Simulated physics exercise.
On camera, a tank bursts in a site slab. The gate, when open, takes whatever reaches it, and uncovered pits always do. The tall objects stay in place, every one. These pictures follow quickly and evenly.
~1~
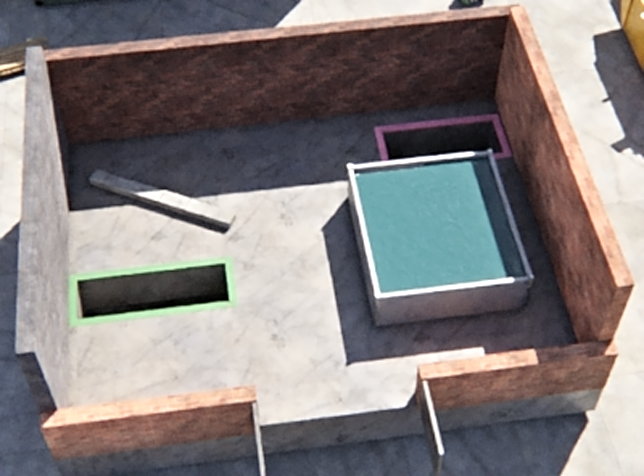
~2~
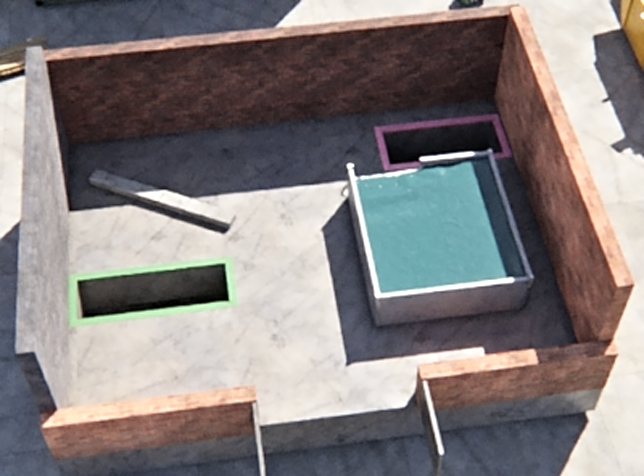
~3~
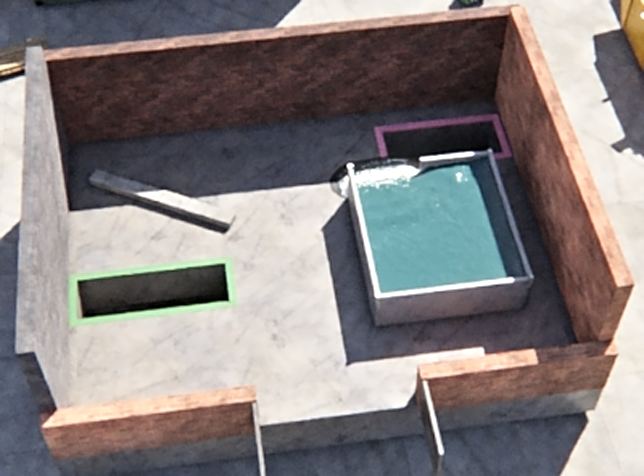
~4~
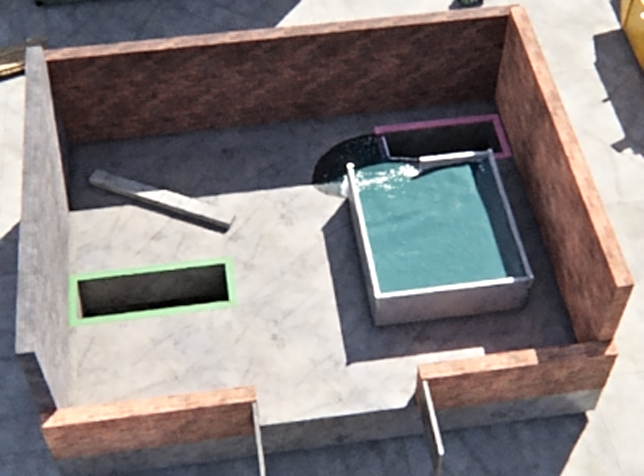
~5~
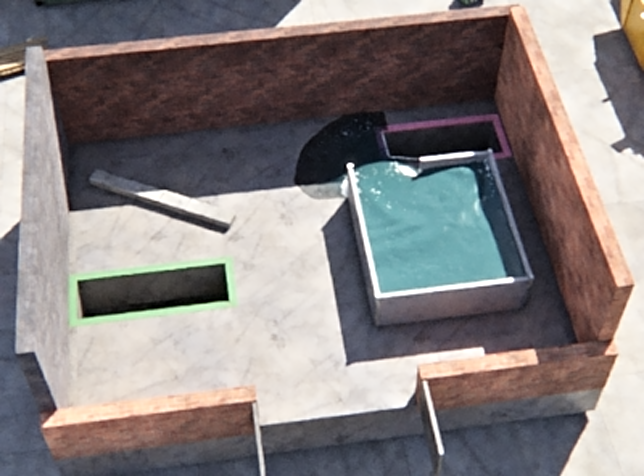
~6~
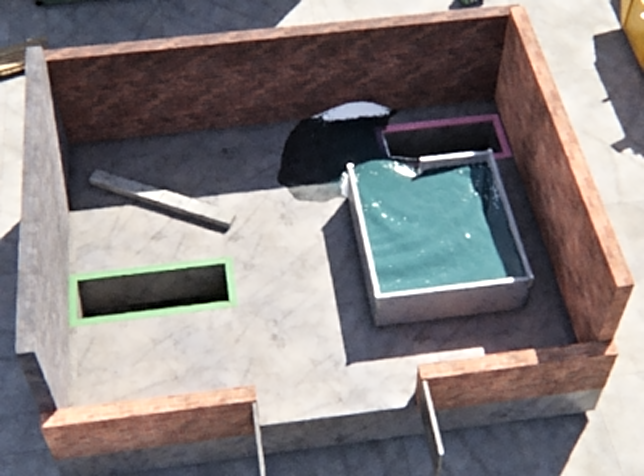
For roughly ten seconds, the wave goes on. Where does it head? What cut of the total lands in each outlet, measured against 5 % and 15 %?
In the end the gate gets shy of five per cent, the green pit gets five to fifteen per cent, the pink pit gets in excess of fifteen per cent.
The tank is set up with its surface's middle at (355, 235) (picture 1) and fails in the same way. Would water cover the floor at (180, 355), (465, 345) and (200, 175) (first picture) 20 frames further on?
Spot one unwetted, spot two unwetted, spot three wetted.
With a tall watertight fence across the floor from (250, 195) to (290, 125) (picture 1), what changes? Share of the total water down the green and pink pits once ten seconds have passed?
I'd say the green pit takes roughly 4 %, the pink pit roughly 50 %.
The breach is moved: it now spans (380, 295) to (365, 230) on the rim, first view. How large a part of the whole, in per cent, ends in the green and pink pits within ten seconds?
Per cent: Green 50, pink 0.
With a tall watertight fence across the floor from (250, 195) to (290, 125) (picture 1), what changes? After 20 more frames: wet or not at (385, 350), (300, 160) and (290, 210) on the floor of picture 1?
Going one after another, I'd say kept clear of the flood, then reached by the flood, then reached by the flood.
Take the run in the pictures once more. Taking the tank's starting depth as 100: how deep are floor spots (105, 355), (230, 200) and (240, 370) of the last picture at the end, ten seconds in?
Going in order, roughly 0, 16 and 0 %.
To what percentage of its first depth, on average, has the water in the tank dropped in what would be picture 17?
64 per cent or thereabouts.
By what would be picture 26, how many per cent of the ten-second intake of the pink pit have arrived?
Roughly 50 per cent.
A moment on, water covers 15 % of the floor; the gate 0 %, the green pit 0 %, the pink pit 6 %.
Next, water covers 25 % of the floor; the gate 0 %, the green pit 0 %, the pink pit 11 %.
Then, water covers 35 % of the floor; the gate 0 %, the green pit 0 %, the pink pit 19 %.
Later, water covers 45 % of the floor; the gate 0 %, the green pit 4 %, the pink pit 30 %.
In the end, water covers 60 % of the floor; the gate 0 %, the green pit 9 %, the pink pit 38 %.
